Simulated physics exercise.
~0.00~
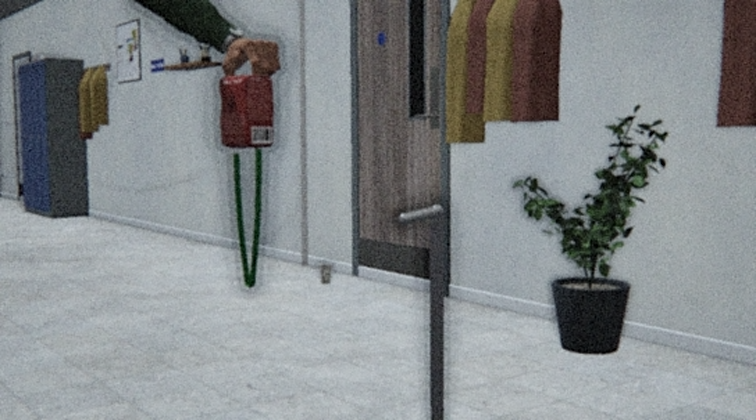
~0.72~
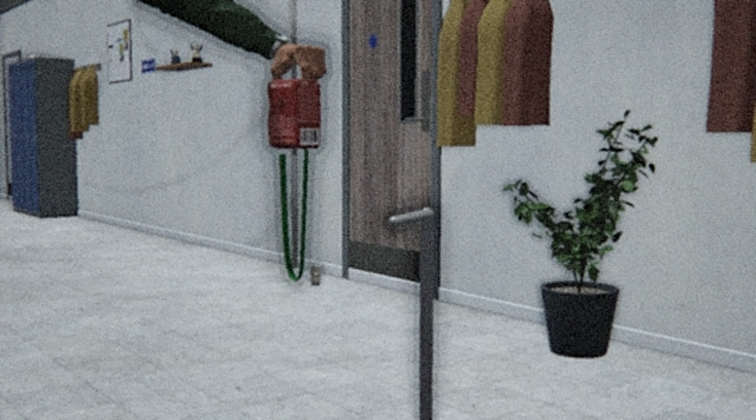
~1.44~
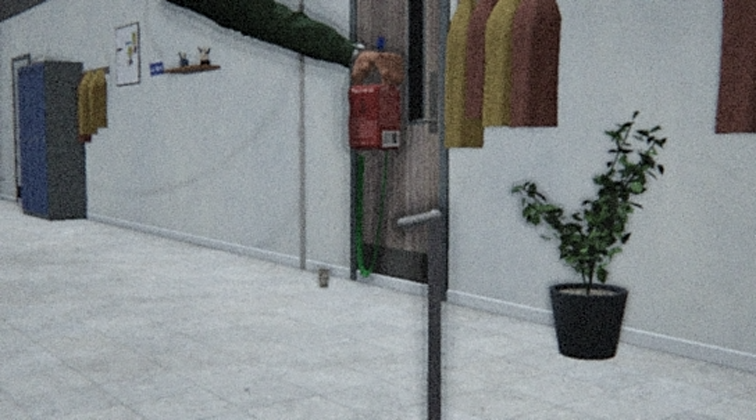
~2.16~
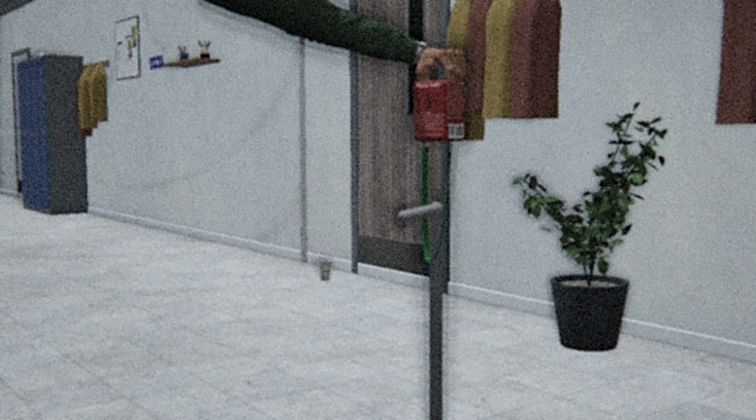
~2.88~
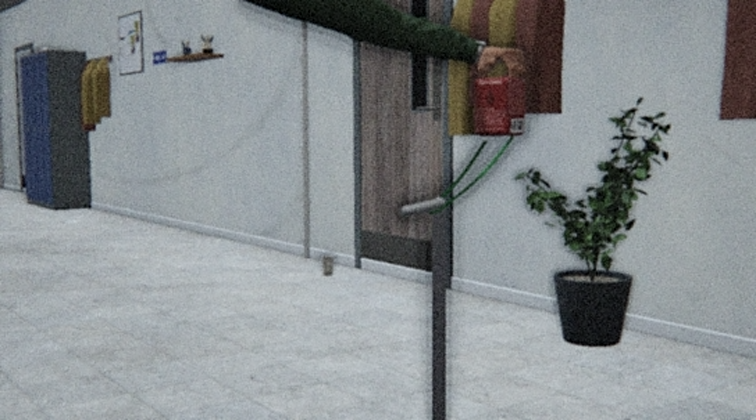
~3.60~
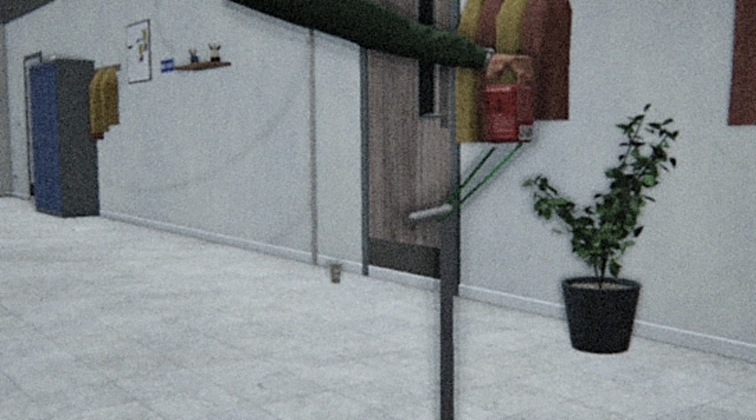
A red pouch with a long green ribbon loop dangling beneath it is carried upright to the right by a hand in a dark green sleeve. Behind it stretch a pale hallway wall, a blue locker, a wooden door and a potted plant. The hand moves the pouch across the door toward a thin grey post with a short hook jutting from its side. The pouch passes over the post, but the trailing loop catches on the hook and pulls into a taut slant. The hand stops with the pouch just beyond the post, snagged by its stretched ribbon.
